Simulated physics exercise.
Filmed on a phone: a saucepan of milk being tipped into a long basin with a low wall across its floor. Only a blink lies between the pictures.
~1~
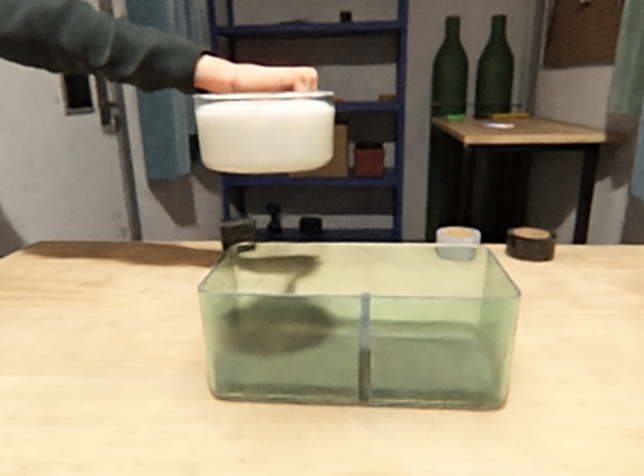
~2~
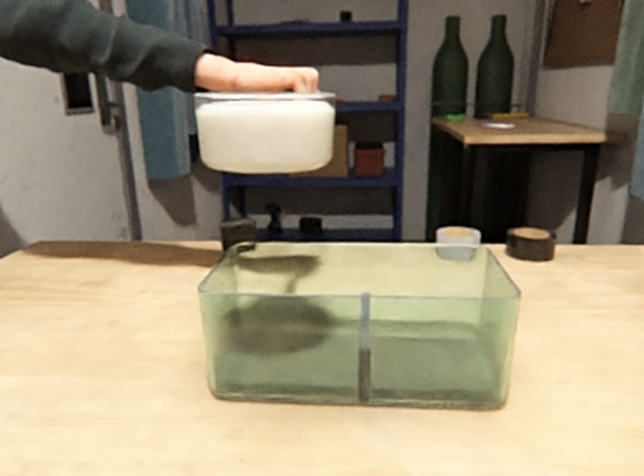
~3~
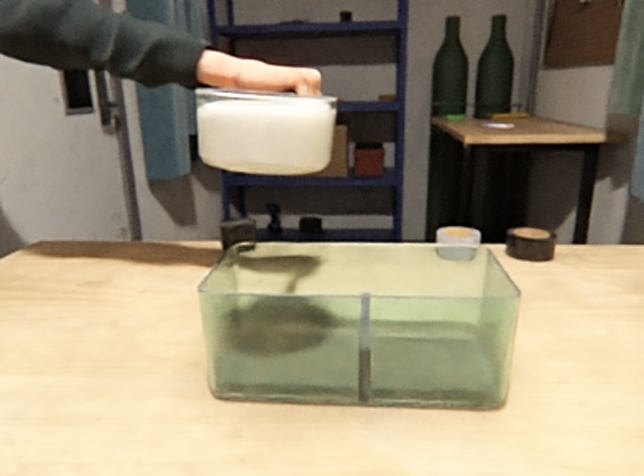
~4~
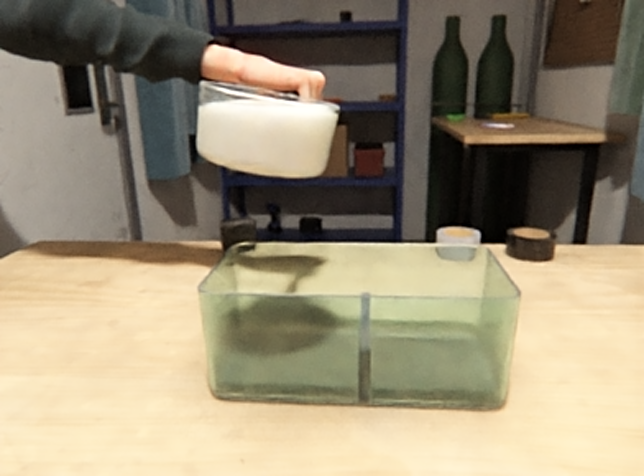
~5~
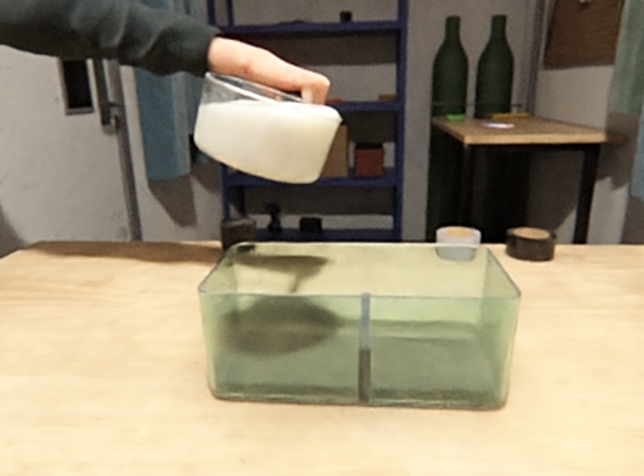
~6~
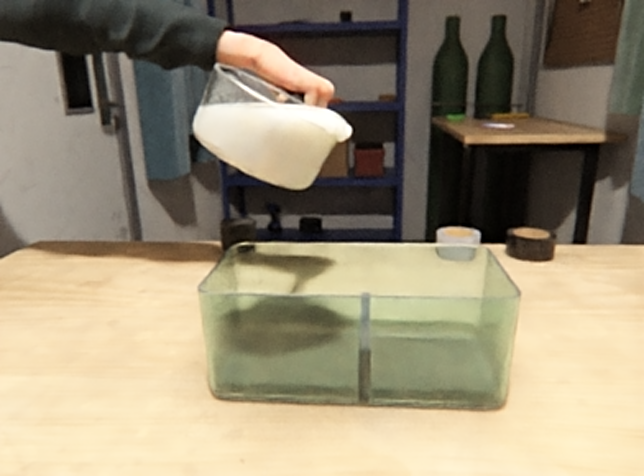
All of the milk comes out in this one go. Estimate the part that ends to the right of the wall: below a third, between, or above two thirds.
It comes to over two thirds.
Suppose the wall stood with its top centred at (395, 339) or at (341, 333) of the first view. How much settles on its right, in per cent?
Near 45 % and 90 %.
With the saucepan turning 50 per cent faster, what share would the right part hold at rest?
Some 70 per cent.
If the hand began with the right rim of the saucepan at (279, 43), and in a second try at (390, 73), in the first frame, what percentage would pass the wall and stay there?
Near 40 % and 90 %.
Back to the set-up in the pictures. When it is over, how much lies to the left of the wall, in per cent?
Close to 20 per cent.
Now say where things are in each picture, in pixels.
In the first frame, tilt 0°; pouring edge (333, 96); surface from (204, 106) to (331, 105); the long basin's rim runs from (217, 266) to (503, 270); the wall's top is at (365, 319).
In the second frame, tilt 1°; pouring edge (334, 97); surface from (204, 106) to (332, 105).
In the third frame, tilt 5°; pouring edge (336, 102); surface from (205, 105) to (333, 107).
In the fourth frame, tilt 11°; pouring edge (338, 110); surface from (207, 104) to (336, 109).
In the fifth frame, tilt 19°; pouring edge (339, 121); surface from (206, 107) to (335, 114); 1 per cent is over the edge.
In the sixth frame, tilt 29°; pouring edge (339, 134); surface from (205, 108) to (336, 123); 5 per cent is over the edge.
A moment on, the saucepan is tipped on its side and 32 per cent is still to pour, 1 is left of the wall and 25 right of it.
Next, the saucepan is tipped on its side and 8 per cent is still to pour, 8 is left of the wall and 75 right of it.
Then the saucepan is tipped on its side and 2 per cent is still to pour, 16 is left of the wall and 78 right of it.
Later the saucepan is tipped on its side and 0 per cent is still to pour, 19 is left of the wall and 79 right of it.
At rest 20 per cent lies left of the wall, 79 right of it and 1 outside.
